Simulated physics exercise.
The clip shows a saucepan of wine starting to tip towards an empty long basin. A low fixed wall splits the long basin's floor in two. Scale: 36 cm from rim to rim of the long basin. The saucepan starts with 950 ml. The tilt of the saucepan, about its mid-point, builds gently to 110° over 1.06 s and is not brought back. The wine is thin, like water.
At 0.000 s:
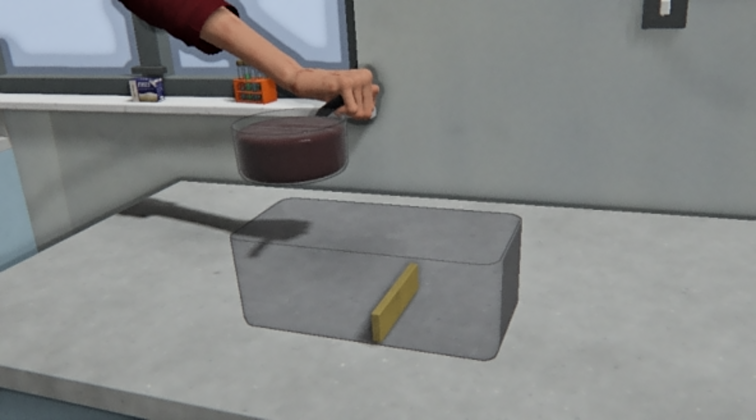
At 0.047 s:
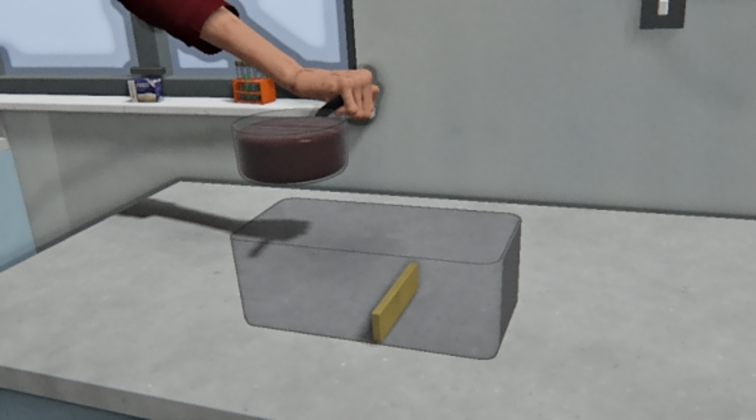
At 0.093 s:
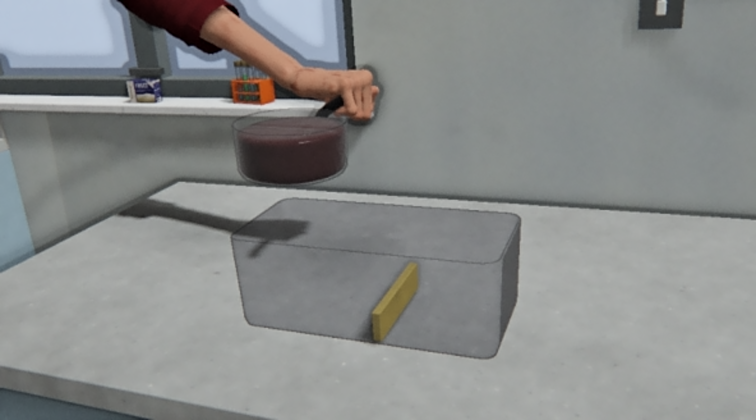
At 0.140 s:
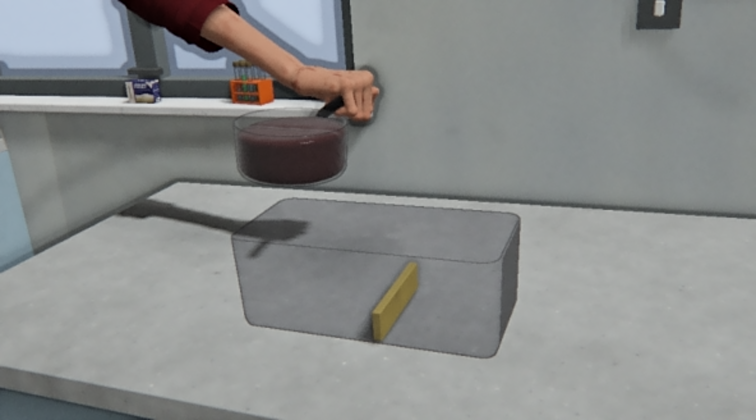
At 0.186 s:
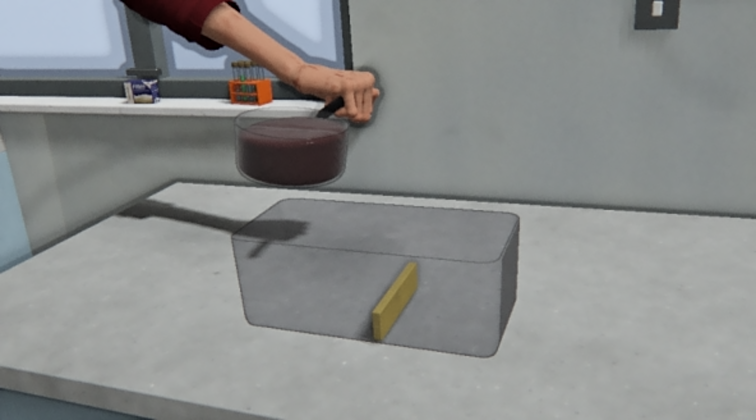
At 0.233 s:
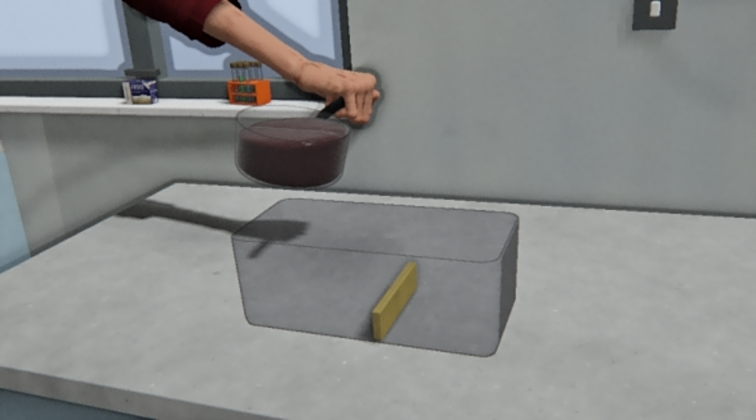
A hand held a clear saucepan of dark red wine above an empty, see-through basin with a yellow divider on a grey counter, then slowly tilted the pan slightly down to the right.
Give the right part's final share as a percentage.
Roughly 51 per cent is past the wall.
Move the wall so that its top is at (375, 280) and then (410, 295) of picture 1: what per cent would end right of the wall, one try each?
First 75, then 35 per cent.
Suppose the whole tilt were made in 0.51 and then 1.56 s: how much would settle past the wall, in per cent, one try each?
First 30, then 55 per cent.
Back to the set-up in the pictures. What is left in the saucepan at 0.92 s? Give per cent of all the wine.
Some 6 per cent.
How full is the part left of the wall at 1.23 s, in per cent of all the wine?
Near 48 in a hundred.
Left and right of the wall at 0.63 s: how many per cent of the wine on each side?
Near 8 on the left, 18 on the right.
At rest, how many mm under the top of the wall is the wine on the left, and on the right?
Some 26 mm on the left and 20 mm on the right.
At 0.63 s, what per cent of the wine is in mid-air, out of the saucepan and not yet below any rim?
Near 32 in a hundred.
By 0.63 s the tilt is 71° and 43 per cent is still to pour, 8 is left of the wall and 18 right of it.
By 0.92 s the tilt is 106° and 6 per cent is still to pour, 40 is left of the wall and 50 right of it.
By 1.23 s the tilt is 110° and 0 per cent is still to pour, 49 is left of the wall and 51 right of it.
By 1.56 s the tilt is 110° and 0 per cent is still to pour, 49 is left of the wall and 51 right of it.
At rest 49 per cent lies left of the wall, 51 right of it and 1 outside.
